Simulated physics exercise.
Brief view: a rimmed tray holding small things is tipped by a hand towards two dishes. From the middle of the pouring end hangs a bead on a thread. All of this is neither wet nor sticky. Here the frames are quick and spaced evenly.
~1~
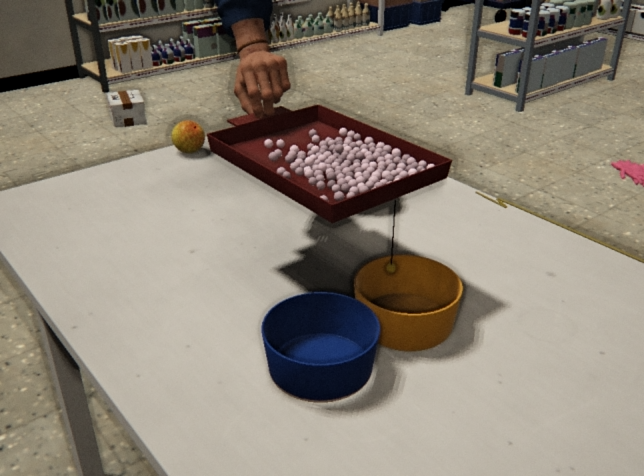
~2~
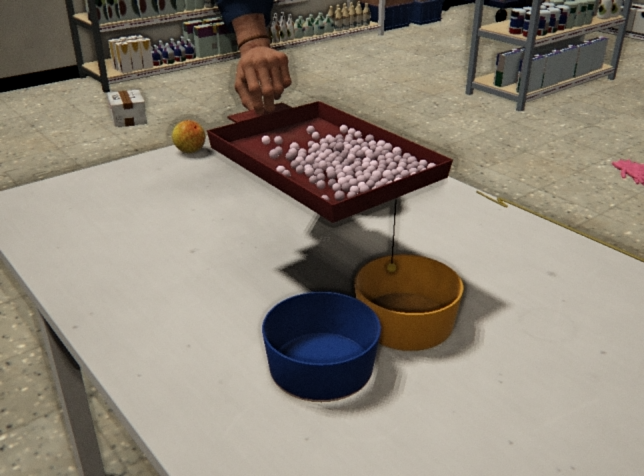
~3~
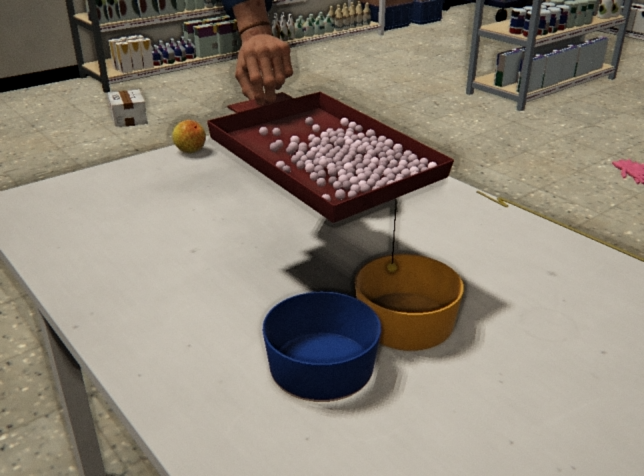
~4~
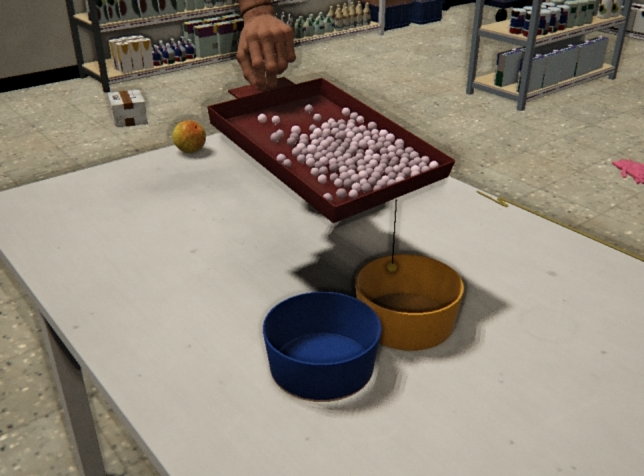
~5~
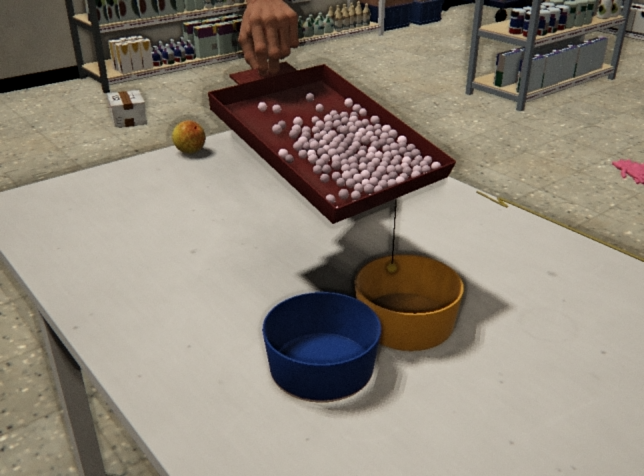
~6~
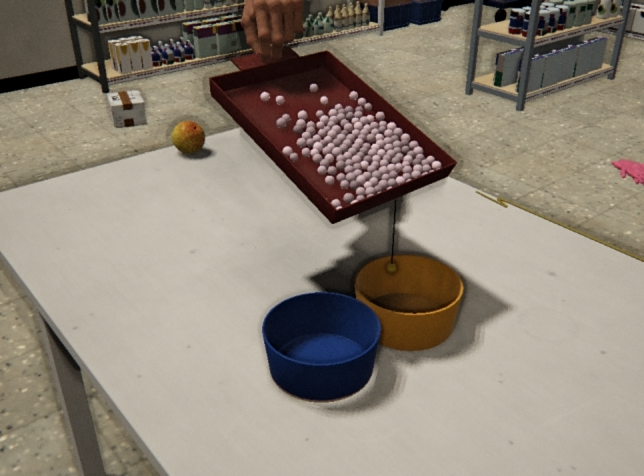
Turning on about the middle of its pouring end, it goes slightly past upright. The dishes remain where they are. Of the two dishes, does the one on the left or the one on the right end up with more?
The one on the right.
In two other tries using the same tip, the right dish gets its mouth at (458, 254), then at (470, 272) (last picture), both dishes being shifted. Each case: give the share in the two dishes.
Try 1: Some 30 %; try 2: Some 80 %.
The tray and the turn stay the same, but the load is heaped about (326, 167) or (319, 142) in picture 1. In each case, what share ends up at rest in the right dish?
Roughly 40 per cent, and 30 per cent.
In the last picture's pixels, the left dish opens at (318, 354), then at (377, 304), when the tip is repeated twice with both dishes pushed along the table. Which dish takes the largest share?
First place: The rightmost dish. Second place: The leftmost dish.
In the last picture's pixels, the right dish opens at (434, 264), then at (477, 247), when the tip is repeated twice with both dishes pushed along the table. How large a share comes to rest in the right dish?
Some 10 percent in the first case, 0 percent in the second.
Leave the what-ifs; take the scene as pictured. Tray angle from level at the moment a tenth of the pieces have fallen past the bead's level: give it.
About 90°.
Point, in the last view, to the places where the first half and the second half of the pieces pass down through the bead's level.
Earlier half at (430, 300), later half at (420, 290).
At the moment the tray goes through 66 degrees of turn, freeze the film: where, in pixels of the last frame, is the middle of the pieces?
Somewhere around pixel (388, 149) in the last picture.
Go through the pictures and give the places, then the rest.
In the first picture, corners of the pouring end at (333, 203) and (448, 160), level; middle of the load at (357, 167), sugar pearls; left dish at (359, 374); right dish at (446, 324); bead on its thread at (391, 268).
In the second picture, corners of the pouring end at (333, 203) and (449, 159), level; middle of the load at (358, 165).
In the third picture, corners of the pouring end at (334, 203) and (451, 159), tipped barely, level across its low end; middle of the load at (358, 162).
In the fourth picture, corners of the pouring end at (336, 205) and (452, 160), tipped a little, level across its low end; middle of the load at (360, 157).
In the fifth picture, corners of the pouring end at (337, 206) and (453, 161), tipped a little, level across its low end; middle of the load at (362, 154), a small part on the move.
In the sixth picture, corners of the pouring end at (337, 208) and (454, 162), tipped clearly, level across its low end; middle of the load at (364, 152), most on the move; left dish at (359, 373); right dish at (446, 324).
Soon, tray tipped steeply; all on the tray.
A while on, tray tipped past a quarter turn; a small part on the tray; a small part in the left dish; about a quarter in the right dish; about a third outside both; about a quarter in the air.
Towards the end, tray tipped past a quarter turn; a small part in the left dish; about a third in the right dish; about half outside both.
Finally, tray tipped past a quarter turn; a small part in the left dish; about a third in the right dish; about half outside both.
